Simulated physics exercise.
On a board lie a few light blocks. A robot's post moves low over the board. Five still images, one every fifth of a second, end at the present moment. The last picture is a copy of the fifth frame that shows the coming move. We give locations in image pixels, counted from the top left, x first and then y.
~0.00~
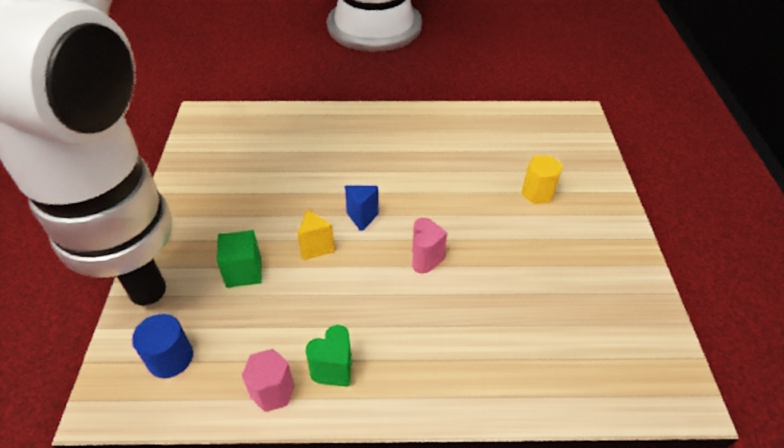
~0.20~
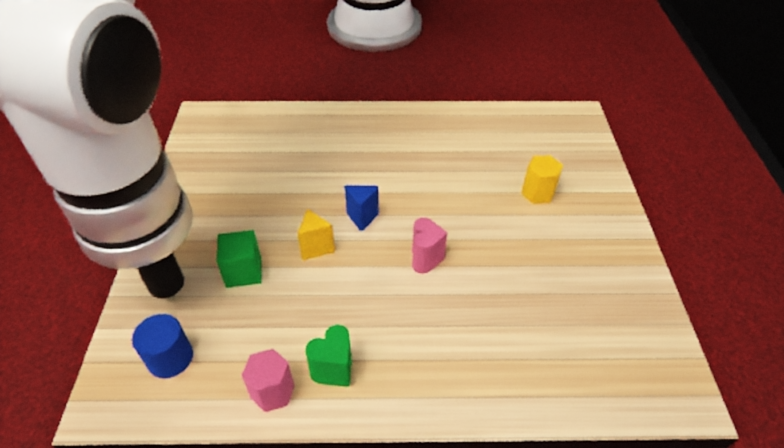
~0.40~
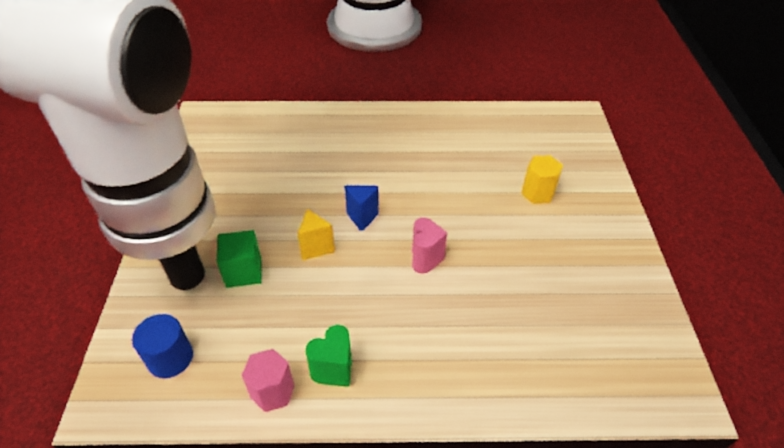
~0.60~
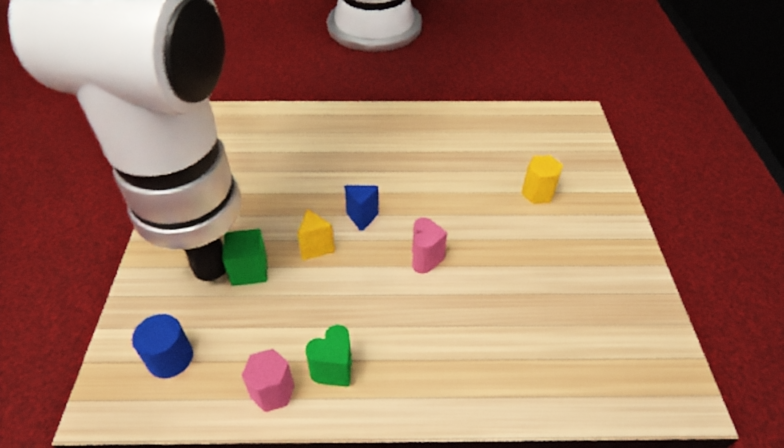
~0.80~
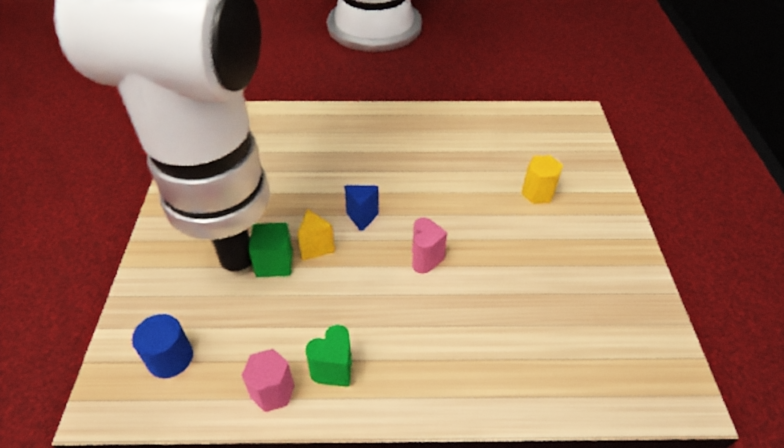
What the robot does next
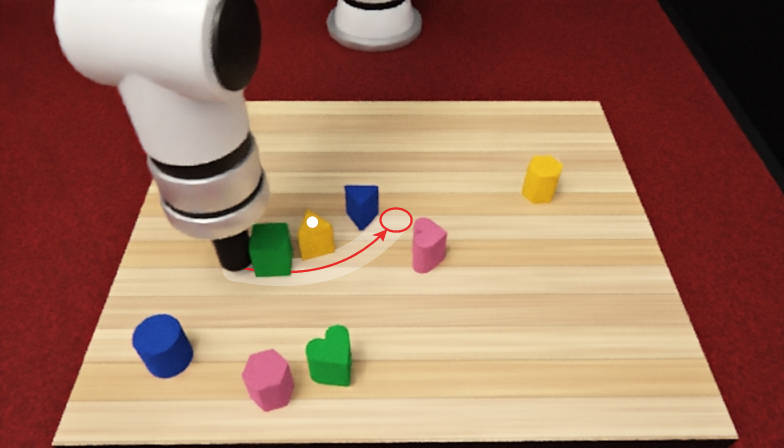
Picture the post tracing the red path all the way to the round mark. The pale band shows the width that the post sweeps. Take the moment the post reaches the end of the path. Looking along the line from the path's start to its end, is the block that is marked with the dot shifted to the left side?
Yes - that is the case.
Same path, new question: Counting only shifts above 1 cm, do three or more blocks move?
Going by the path, yes.
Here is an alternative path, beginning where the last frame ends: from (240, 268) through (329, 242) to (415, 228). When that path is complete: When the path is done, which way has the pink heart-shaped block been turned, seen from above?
That block twists clockwise.
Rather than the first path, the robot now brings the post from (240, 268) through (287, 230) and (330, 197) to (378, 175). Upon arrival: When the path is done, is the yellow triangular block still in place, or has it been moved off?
From what I can tell, it won't keep its place.
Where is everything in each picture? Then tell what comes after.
In the first picture, post's lower end at (148, 291); green square piece at (235, 245); yellow triangular block at (312, 222); blue triangular block at (361, 191); pink heart-shaped block at (428, 232).
In the second picture, post at (166, 284); blocks still.
In the third picture, post at (187, 276); blocks still.
In the fourth picture, post at (211, 268); green square piece at (242, 243).
In the fifth picture, post at (237, 259); green square piece at (268, 236); yellow triangular block at (312, 222); blue triangular block at (361, 191); pink heart-shaped block at (428, 232).
Drawn move, from (240, 268) via (300, 271) and (357, 253), ending at (396, 220); the dot is on the yellow triangular block.
The first path, step by step. One third of the way, post at (299, 262); green square piece at (328, 230), turned 40° anticlockwise; yellow triangular block at (343, 209), turned 55° anticlockwise.
Two thirds of the way, post at (357, 244); green square piece at (386, 210), turned 50° anticlockwise; yellow triangular block at (392, 189), turned 70° anticlockwise; blue triangular block at (377, 178), turned 85° anticlockwise.
At the end, post at (396, 210); green square piece at (429, 188); yellow triangular block at (423, 170), turned 110° anticlockwise; blue triangular block at (377, 177), turned 90° anticlockwise; pink heart-shaped block still.
